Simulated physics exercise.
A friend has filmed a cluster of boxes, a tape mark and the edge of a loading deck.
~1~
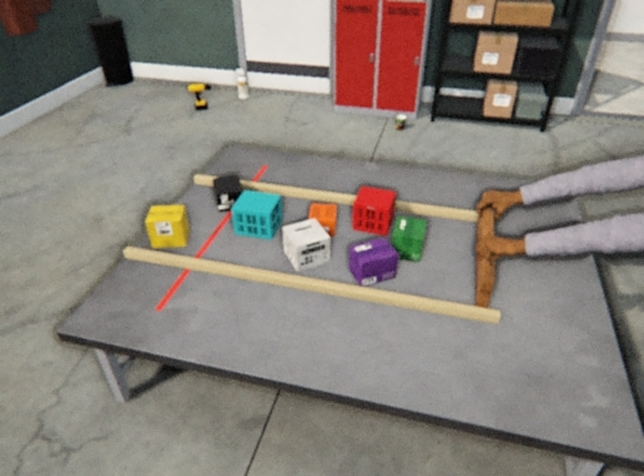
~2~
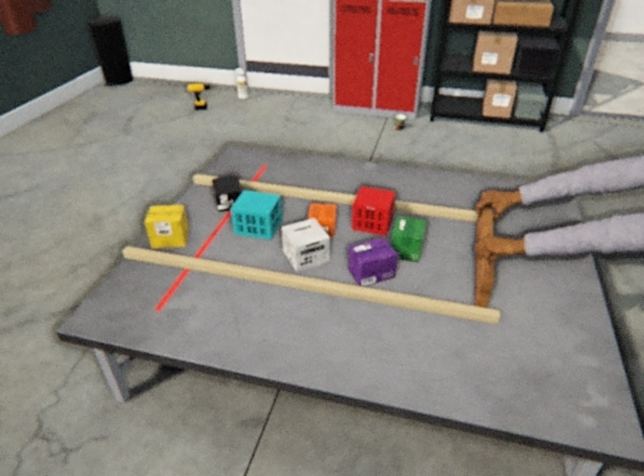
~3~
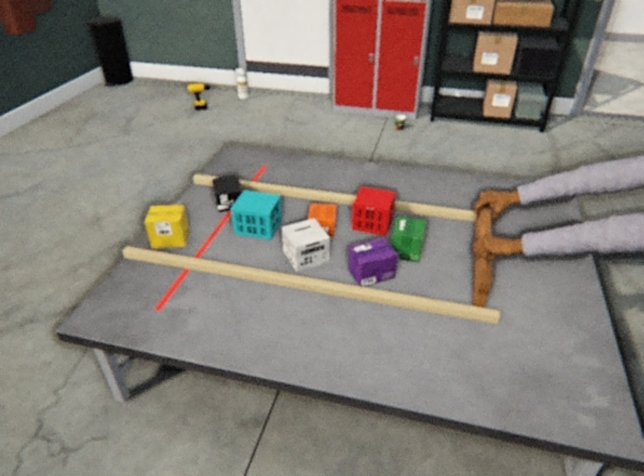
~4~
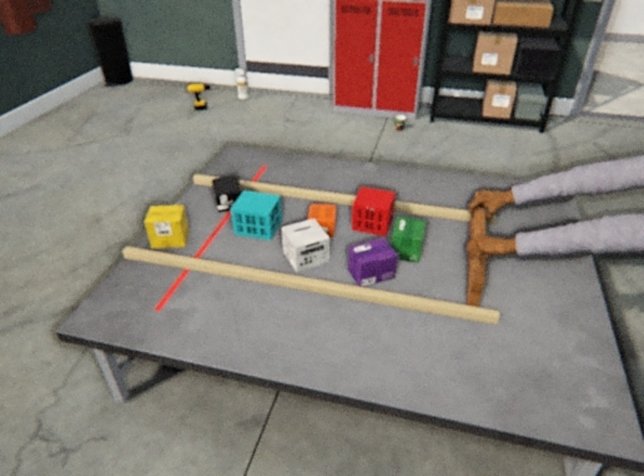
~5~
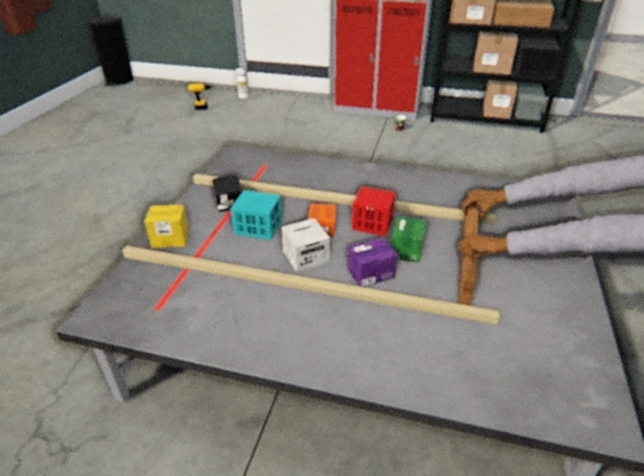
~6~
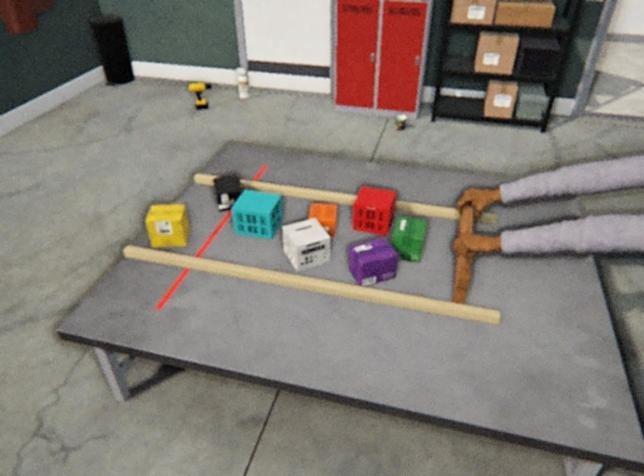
A wooden bar held by two gloved hands slid a short way left between two pale rails on a gray table, while the colored boxes and crates near the red line stayed where they were.
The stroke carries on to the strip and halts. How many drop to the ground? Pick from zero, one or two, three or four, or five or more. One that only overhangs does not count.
Here the number that fall off is one or two.
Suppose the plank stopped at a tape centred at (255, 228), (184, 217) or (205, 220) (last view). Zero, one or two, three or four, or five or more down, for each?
One after another: No fall at all; at least five; three to four.
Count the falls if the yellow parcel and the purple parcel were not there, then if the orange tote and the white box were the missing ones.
The counts: 0 and 0.
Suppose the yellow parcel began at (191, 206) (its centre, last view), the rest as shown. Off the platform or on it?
From there it comes down.
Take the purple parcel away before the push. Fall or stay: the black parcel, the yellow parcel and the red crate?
The black parcel holds on; the yellow parcel drops off; the red crate holds on.
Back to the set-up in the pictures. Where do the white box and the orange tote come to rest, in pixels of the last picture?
Near (175, 218) and (187, 201).
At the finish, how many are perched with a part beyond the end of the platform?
The number is 2.
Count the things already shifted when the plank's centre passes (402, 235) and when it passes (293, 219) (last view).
At the one place 2, at the other 6.
Early on, none off yet; yellow parcel at rest near (169, 226); black parcel at rest near (229, 193); turquoise crate at rest near (258, 215).
A while later, none off yet; yellow parcel at rest near (169, 226); black parcel at rest near (229, 193); turquoise crate travelled about its own width near (225, 211).
Finally, the number that fall off is one or two; lost, turquoise crate.
